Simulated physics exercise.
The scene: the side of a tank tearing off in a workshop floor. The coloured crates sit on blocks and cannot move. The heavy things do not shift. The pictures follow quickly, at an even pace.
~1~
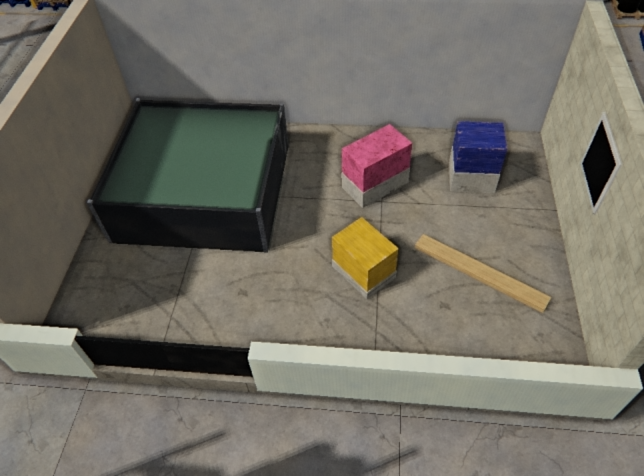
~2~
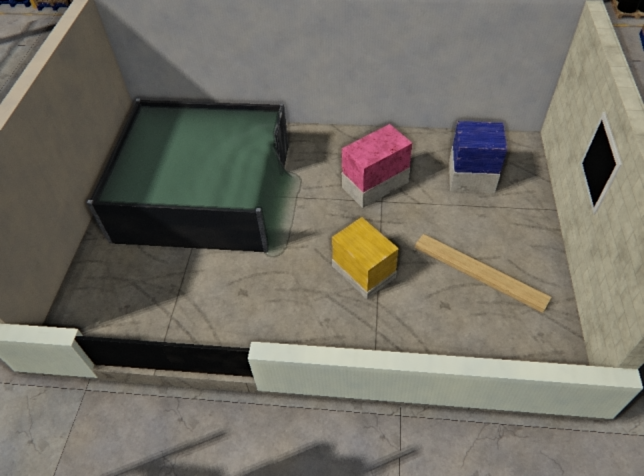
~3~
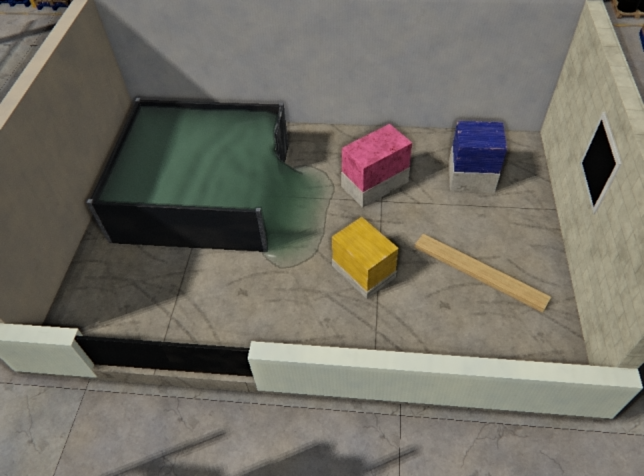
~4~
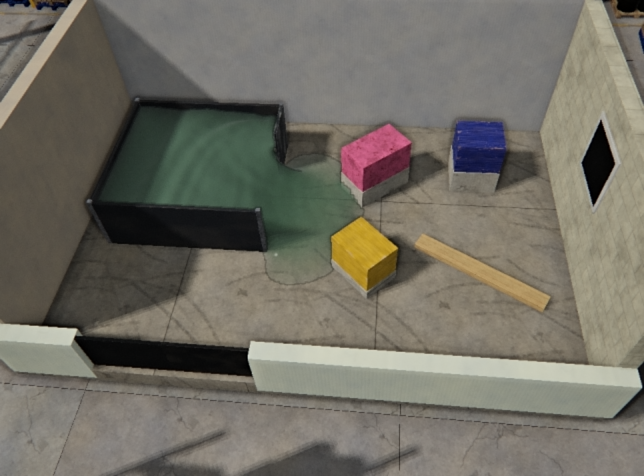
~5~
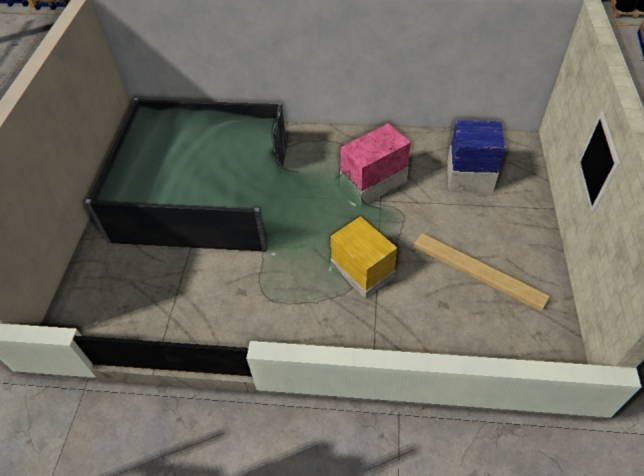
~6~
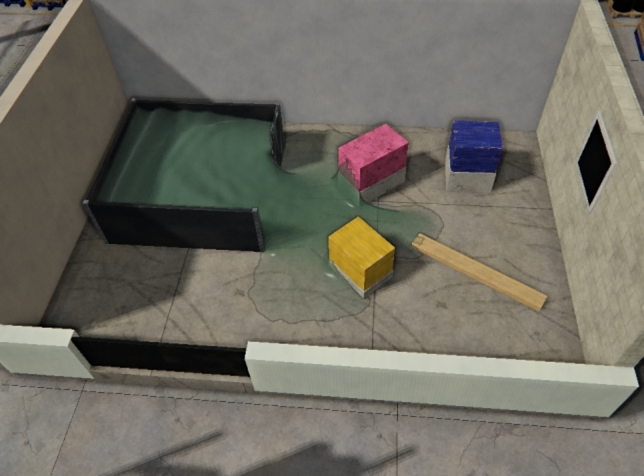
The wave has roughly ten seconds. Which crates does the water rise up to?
In the end: The blue crate keeps dry; the pink crate is soaked; the yellow crate is soaked.
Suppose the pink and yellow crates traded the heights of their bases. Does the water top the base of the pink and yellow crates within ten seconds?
One by one: Pink crate ends up wet, yellow crate is soaked.
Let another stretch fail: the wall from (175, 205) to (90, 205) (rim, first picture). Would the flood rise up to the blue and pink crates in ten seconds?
In short: Blue crate escapes it; pink crate keeps dry.
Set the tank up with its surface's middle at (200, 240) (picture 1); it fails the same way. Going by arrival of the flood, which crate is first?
That is the one in yellow.
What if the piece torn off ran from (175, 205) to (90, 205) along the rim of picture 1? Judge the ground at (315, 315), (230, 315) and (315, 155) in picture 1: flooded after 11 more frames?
In turn: Flooded, covered, clear.
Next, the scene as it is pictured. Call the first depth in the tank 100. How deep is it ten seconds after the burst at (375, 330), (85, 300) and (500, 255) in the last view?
In turn 16, 25 and 14 in a hundred.
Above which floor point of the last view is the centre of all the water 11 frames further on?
At about (292, 212).
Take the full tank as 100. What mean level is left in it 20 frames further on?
Roughly 34 per cent.
A moment on, water covers 45 % of the floor; the blue crate water round its plinth, the pink crate water round its plinth, the yellow crate water round its plinth.
Next, water covers 65 % of the floor; the blue crate water round its plinth, the pink crate water round its plinth, the yellow crate water round its plinth.
Then, water covers 80 % of the floor; the blue crate water round its plinth, the pink crate water round its plinth, the yellow crate water round its plinth.
Later, water covers 100 % of the floor; the blue crate water round its plinth, the pink crate water round its plinth, the yellow crate water round its plinth.
In the end, water covers 100 % of the floor; the blue crate stayed above the water, the pink crate was topped, the yellow crate was topped.
